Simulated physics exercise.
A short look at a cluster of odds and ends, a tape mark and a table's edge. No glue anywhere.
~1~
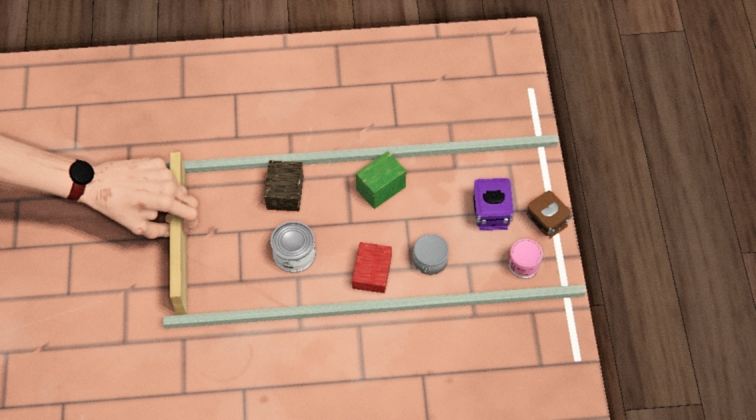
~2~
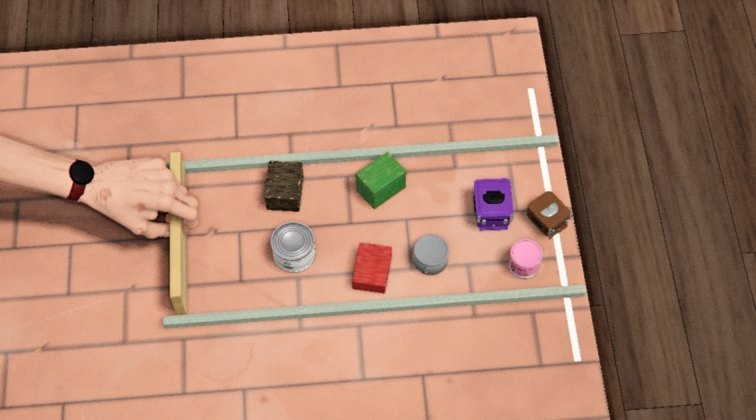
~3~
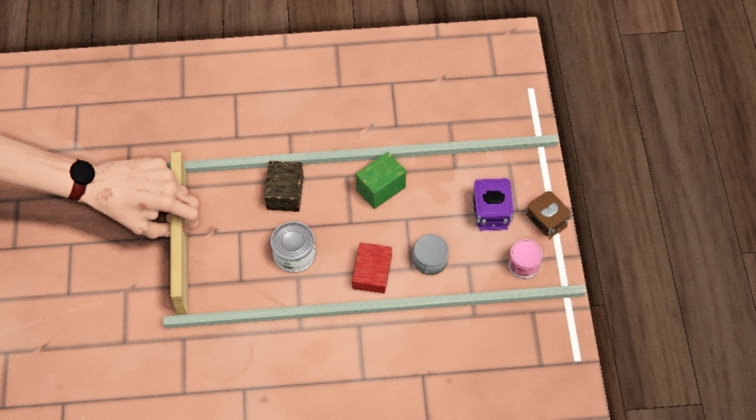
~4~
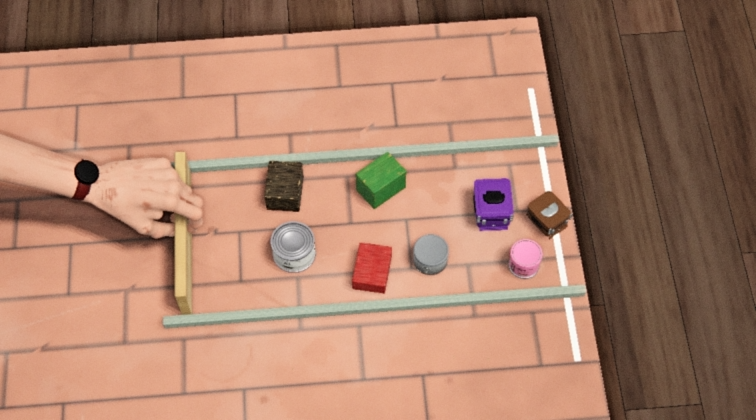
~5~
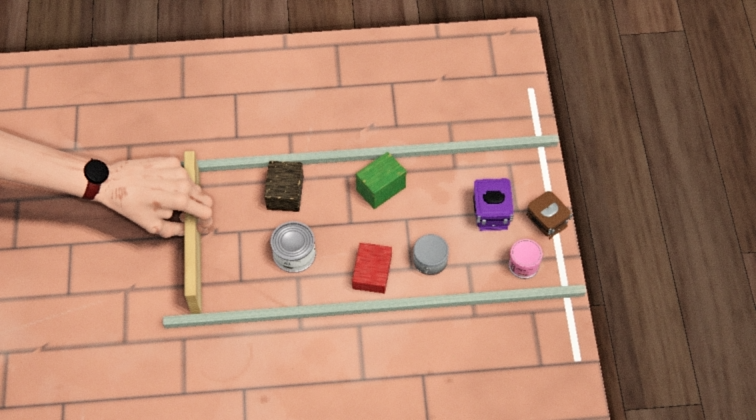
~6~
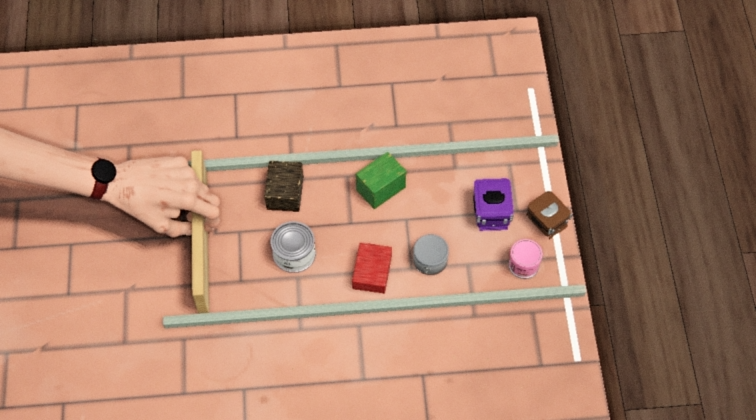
A hand slides a wooden board slightly right toward blocks and tins that stay still.
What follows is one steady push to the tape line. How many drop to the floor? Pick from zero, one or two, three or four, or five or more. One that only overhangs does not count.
The number that fall off is five or more.
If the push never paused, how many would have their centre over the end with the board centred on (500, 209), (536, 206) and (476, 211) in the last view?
The counts: 1, 5 and 0.
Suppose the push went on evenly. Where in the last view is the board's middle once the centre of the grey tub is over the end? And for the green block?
For the grey tub at (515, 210), for the green block at (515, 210).
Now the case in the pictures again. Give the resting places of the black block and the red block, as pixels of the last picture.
About (562, 163), and the other about (585, 269).
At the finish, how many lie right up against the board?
It touches 3.
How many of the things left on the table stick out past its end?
That would be 3.
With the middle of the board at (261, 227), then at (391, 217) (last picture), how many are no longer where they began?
The counts are 0 and 5.
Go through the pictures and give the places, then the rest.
In the first picture, brown case (548, 215); pink tin (525, 259); purple case (493, 204); board (179, 233); tape (553, 216).
In the second picture, pink tin (525, 259); green block (381, 181).
In the third picture, purple case (493, 204); board (179, 233).
In the fourth picture, brown case (548, 215); black block (284, 186).
In the fifth picture, pink tin (525, 259); red block (372, 268).
In the sixth picture, brown case (548, 215); pink tin (525, 259); purple case (493, 204); board (200, 231); tape (553, 216).
A little later, none off yet; brown case at rest near (548, 215); pink tin at rest near (525, 259); purple case at rest near (493, 204).
When it is over, the number that fall off is five or more; down, green block, grey tub, purple case, pink tin and brown case.
